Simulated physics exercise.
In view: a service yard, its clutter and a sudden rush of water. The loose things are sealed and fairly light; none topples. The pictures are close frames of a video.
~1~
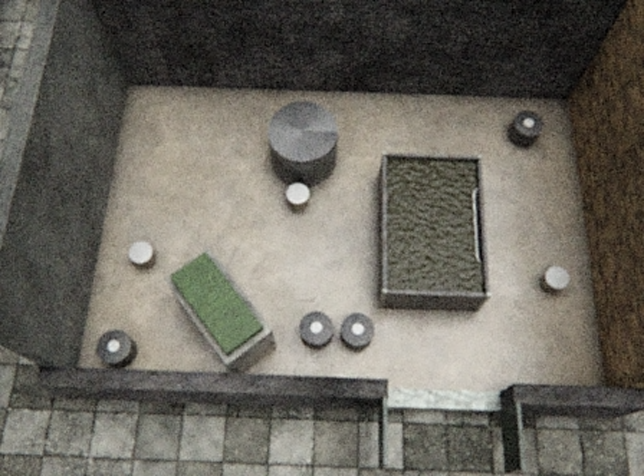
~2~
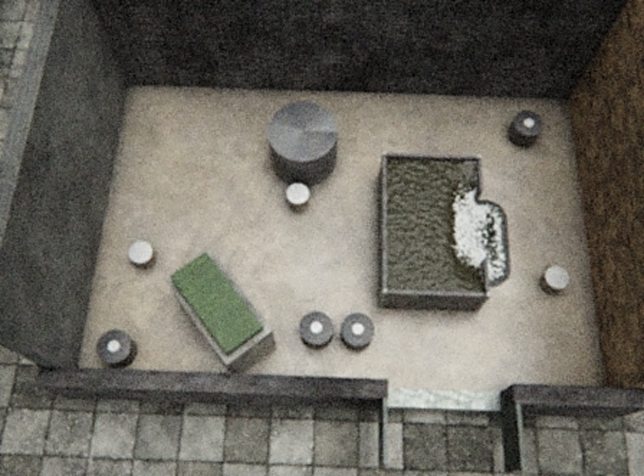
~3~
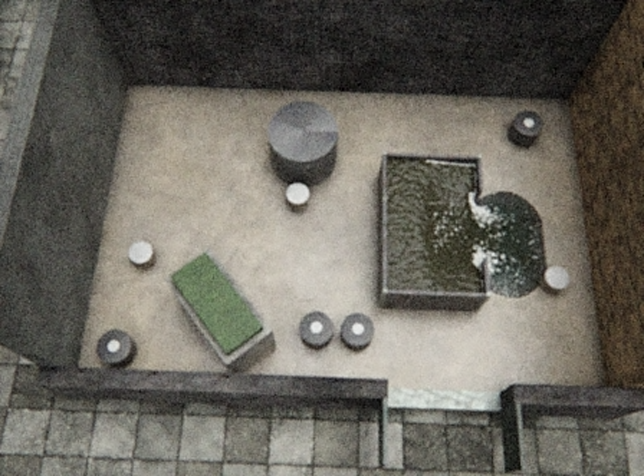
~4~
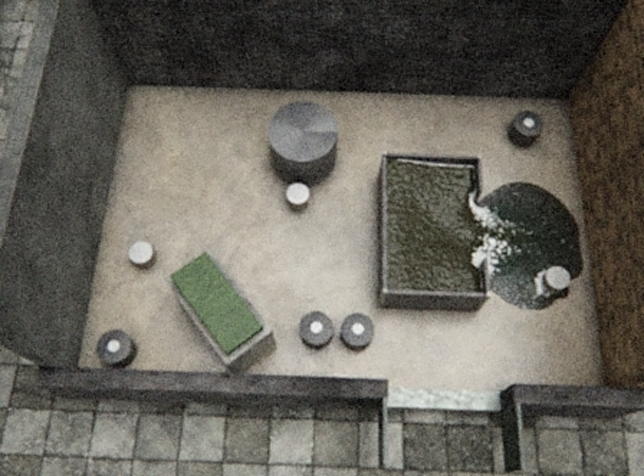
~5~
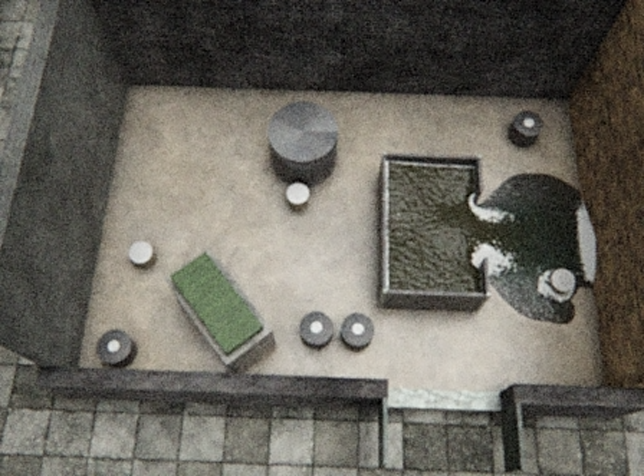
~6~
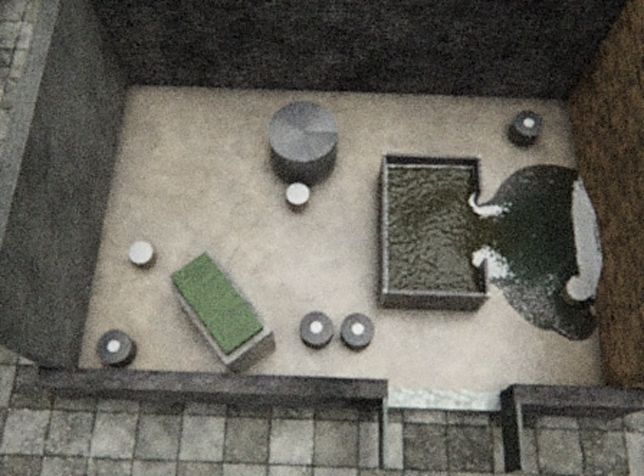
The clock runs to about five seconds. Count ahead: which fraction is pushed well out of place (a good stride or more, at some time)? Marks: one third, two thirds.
It is between one and two thirds.
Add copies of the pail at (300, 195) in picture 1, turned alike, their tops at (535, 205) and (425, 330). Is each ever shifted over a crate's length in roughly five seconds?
One after the other: Pushed that far, swept aside.
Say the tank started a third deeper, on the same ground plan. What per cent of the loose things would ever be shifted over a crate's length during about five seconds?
Some 60 per cent.
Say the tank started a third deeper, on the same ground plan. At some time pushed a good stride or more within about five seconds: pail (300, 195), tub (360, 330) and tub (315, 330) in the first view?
One after the other: Not that far, that far or more, yes.
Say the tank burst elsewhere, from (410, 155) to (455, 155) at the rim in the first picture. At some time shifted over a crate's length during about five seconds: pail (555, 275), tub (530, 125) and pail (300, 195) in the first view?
One after the other: Yes, yes, less than that.
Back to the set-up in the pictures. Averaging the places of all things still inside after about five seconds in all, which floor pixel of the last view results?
Near (242, 253).
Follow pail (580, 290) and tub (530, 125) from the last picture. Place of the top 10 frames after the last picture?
Roughly at (466, 341) and (500, 115).
A moment on, 1 of 7 are well off their spots; 1 afloat.
Next, 1 of 7 are well off their spots; 0 afloat.
Later, 3 of 7 are well off their spots; 1 afloat.
In the end, 4 of 7 are well off their spots, and 4 have been at some point; 2 afloat.
